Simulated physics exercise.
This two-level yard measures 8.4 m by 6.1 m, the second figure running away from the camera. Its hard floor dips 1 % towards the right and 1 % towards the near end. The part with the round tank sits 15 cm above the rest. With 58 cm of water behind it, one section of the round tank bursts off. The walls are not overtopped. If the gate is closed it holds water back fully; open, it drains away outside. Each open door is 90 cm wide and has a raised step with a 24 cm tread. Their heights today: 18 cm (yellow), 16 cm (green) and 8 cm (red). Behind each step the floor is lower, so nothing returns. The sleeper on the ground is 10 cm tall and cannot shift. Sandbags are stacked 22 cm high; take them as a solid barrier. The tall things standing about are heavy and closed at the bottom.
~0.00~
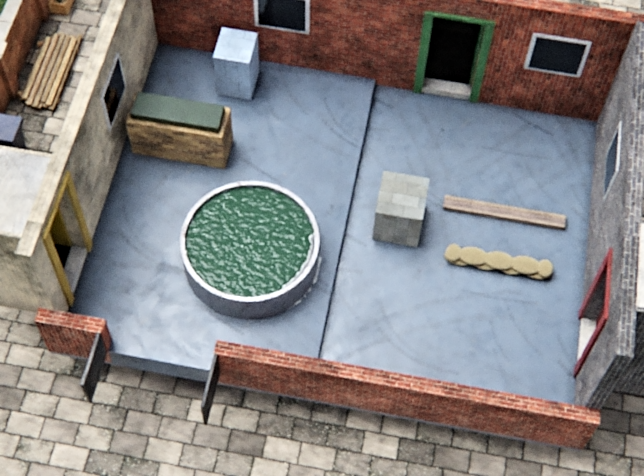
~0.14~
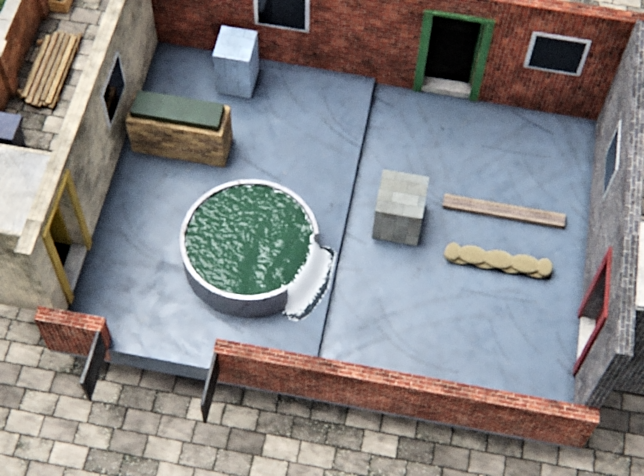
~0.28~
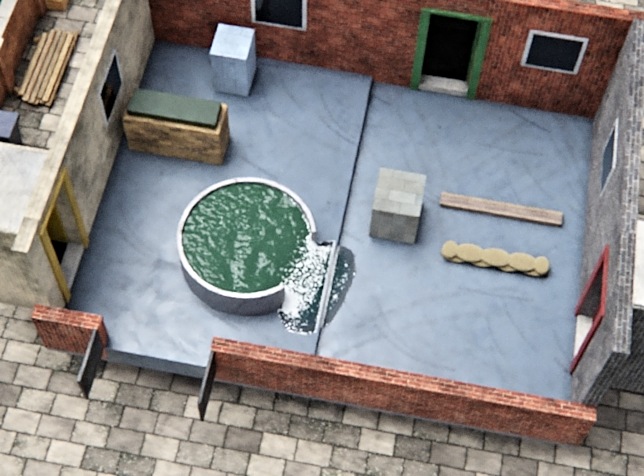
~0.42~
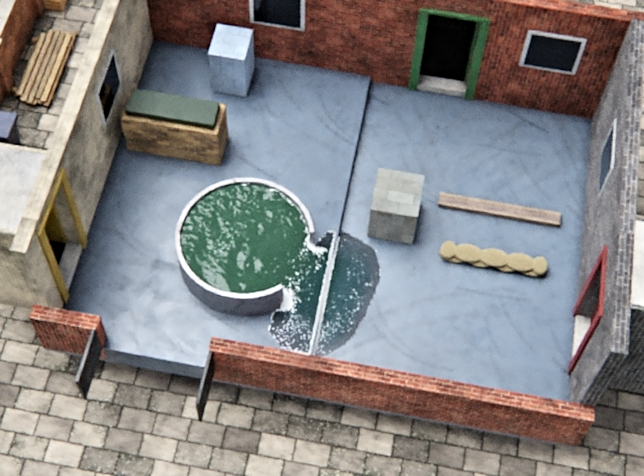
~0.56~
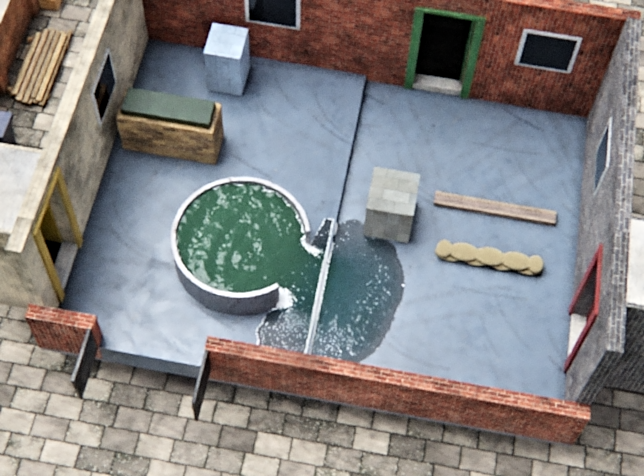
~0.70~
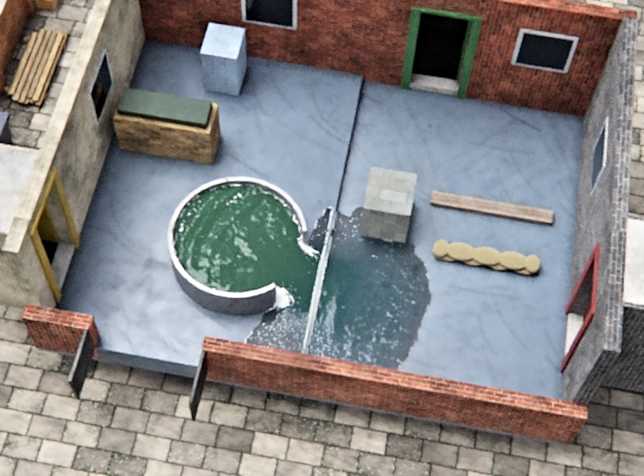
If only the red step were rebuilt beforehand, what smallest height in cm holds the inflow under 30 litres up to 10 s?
Some 21 cm above the ground.
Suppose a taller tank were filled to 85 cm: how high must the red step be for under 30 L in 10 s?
Then roughly 33 cm.
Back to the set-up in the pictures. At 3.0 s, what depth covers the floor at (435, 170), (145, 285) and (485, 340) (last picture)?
About 1, 0 and 4 cm.
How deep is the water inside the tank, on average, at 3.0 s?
Roughly 23 cm on average.
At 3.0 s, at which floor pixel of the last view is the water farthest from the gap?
At about (571, 204).
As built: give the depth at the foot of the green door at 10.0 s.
Some 2.0 cm.
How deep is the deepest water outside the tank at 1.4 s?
About 26 cm.
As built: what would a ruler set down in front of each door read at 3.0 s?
In cm: Yellow 0, green 0, red 27.
After 1.4 s water covers 25 % of the floor, deepest (26 cm) near (307, 281); it has not reached the red door.
After 3.0 s water covers 30 % of the floor, deepest (36 cm) near (553, 421); 27 cm at the red door, 83 litres in over its 8 cm step.
After 10.0 s water covers 55 % of the floor, deepest (13 cm) near (553, 421); 12 cm at the red door, 305 litres in over its 8 cm step.
At the red door as built, the water arrived by 1.7 s and peaked near 27 cm at 2.6 s.
Run again over the same 10 s with other heights there, 61 litres in over 17 cm, 17 litres over 23.5 cm. The limit of 30 litres is kept from about 21 cm up.
